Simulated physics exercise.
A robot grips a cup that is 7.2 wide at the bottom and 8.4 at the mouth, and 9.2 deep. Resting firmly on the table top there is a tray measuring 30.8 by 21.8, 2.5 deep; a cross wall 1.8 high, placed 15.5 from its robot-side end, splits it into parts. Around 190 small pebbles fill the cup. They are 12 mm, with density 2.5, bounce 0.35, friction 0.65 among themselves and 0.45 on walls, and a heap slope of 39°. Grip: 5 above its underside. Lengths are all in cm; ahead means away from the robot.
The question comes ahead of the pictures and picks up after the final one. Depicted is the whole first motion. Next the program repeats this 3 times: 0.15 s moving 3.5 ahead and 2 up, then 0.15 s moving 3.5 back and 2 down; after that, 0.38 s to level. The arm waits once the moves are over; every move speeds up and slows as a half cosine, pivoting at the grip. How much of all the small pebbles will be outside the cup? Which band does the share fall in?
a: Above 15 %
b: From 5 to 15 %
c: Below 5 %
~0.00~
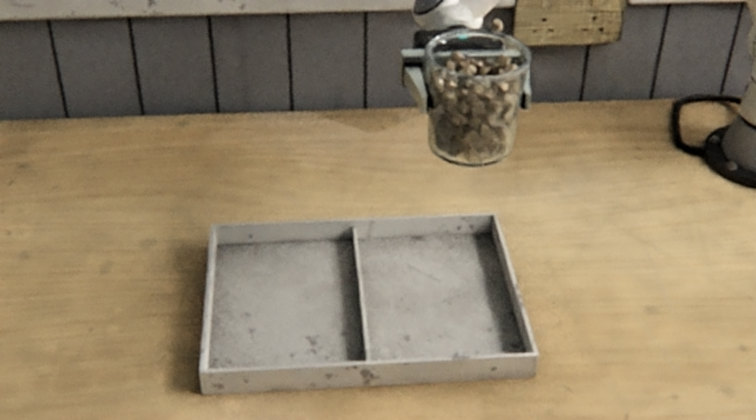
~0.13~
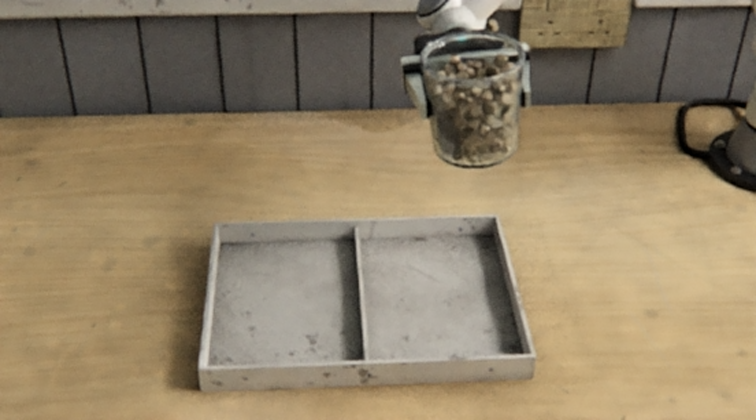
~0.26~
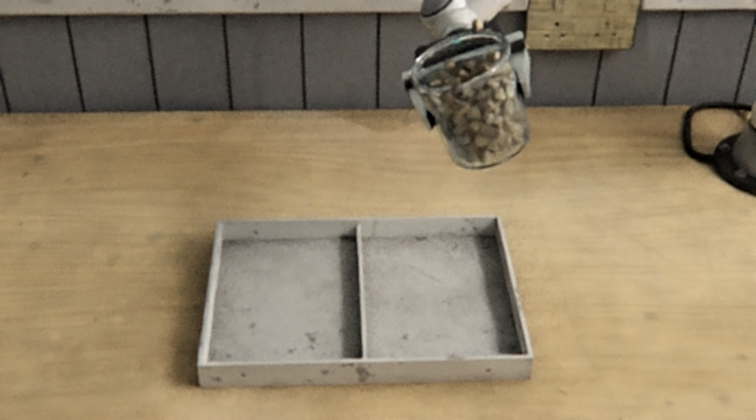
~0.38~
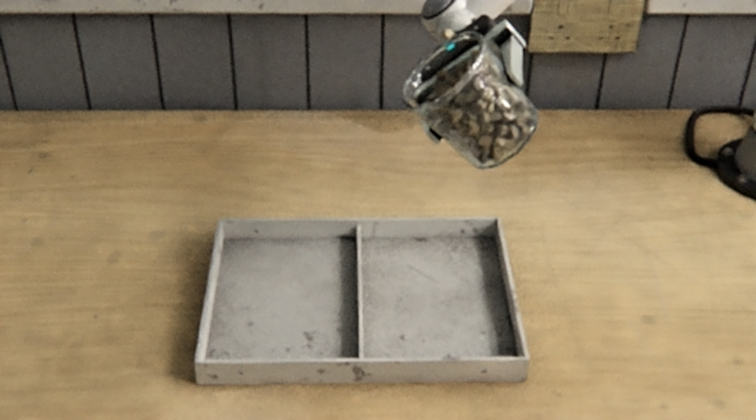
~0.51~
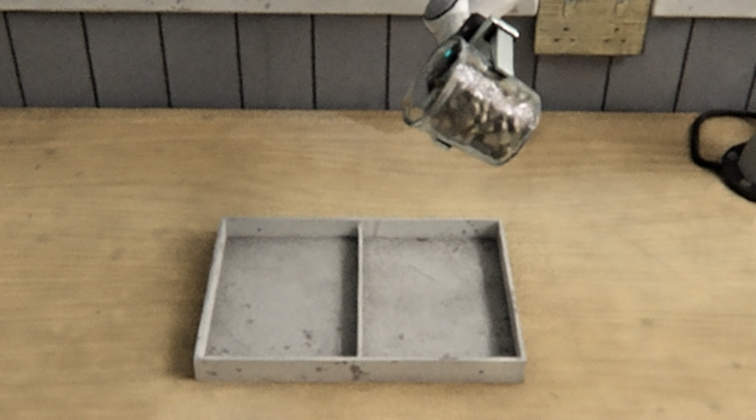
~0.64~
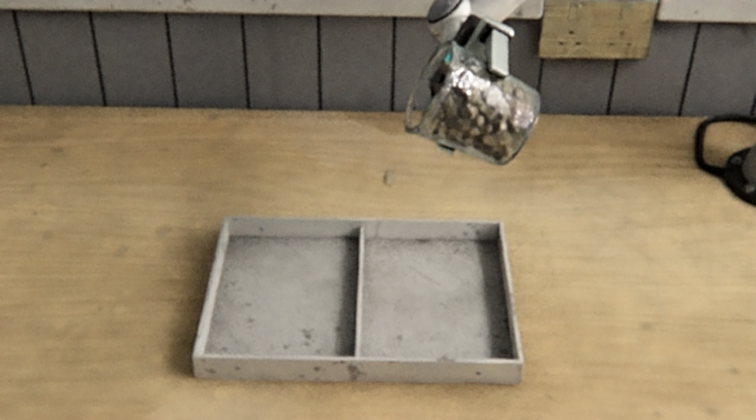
Option a: Above 15 %.
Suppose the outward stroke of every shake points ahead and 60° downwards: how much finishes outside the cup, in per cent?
About 0 per cent.
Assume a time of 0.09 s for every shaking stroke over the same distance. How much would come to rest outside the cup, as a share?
Around 80 percent.
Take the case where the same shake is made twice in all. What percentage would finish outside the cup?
Roughly 20 in a hundred.
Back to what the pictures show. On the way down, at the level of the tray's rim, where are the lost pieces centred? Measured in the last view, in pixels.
Close to pixel (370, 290).
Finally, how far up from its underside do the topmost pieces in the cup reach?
Around 8.5 cm up.
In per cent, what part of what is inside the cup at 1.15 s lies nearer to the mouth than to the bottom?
Mouth half: Close to 50 per cent.
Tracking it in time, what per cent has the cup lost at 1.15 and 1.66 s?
First it's 15 percent, and after that 20 percent.
After 1.15 s, tilted 63° forward, highest piece 27 above the table; 167 in the cup, 14 in the far-side part, 6 in the robot-side part, 4 in flight or on a rim.
After 1.66 s, tilted 48° forward, highest piece 26 above the table; 150 in the cup, 20 in the far-side part, 17 in the robot-side part, 4 in flight or on a rim.
After 2.12 s, level, highest piece 28 above the table; 150 in the cup, 22 in the far-side part, 19 in the robot-side part.
After 3.17 s, level, highest piece 28 above the table; 150 in the cup, 22 in the far-side part, 19 in the robot-side part.
In the end, 150 in the cup, 22 in the far-side part, 19 in the robot-side part. That is 21 % outside the cup.
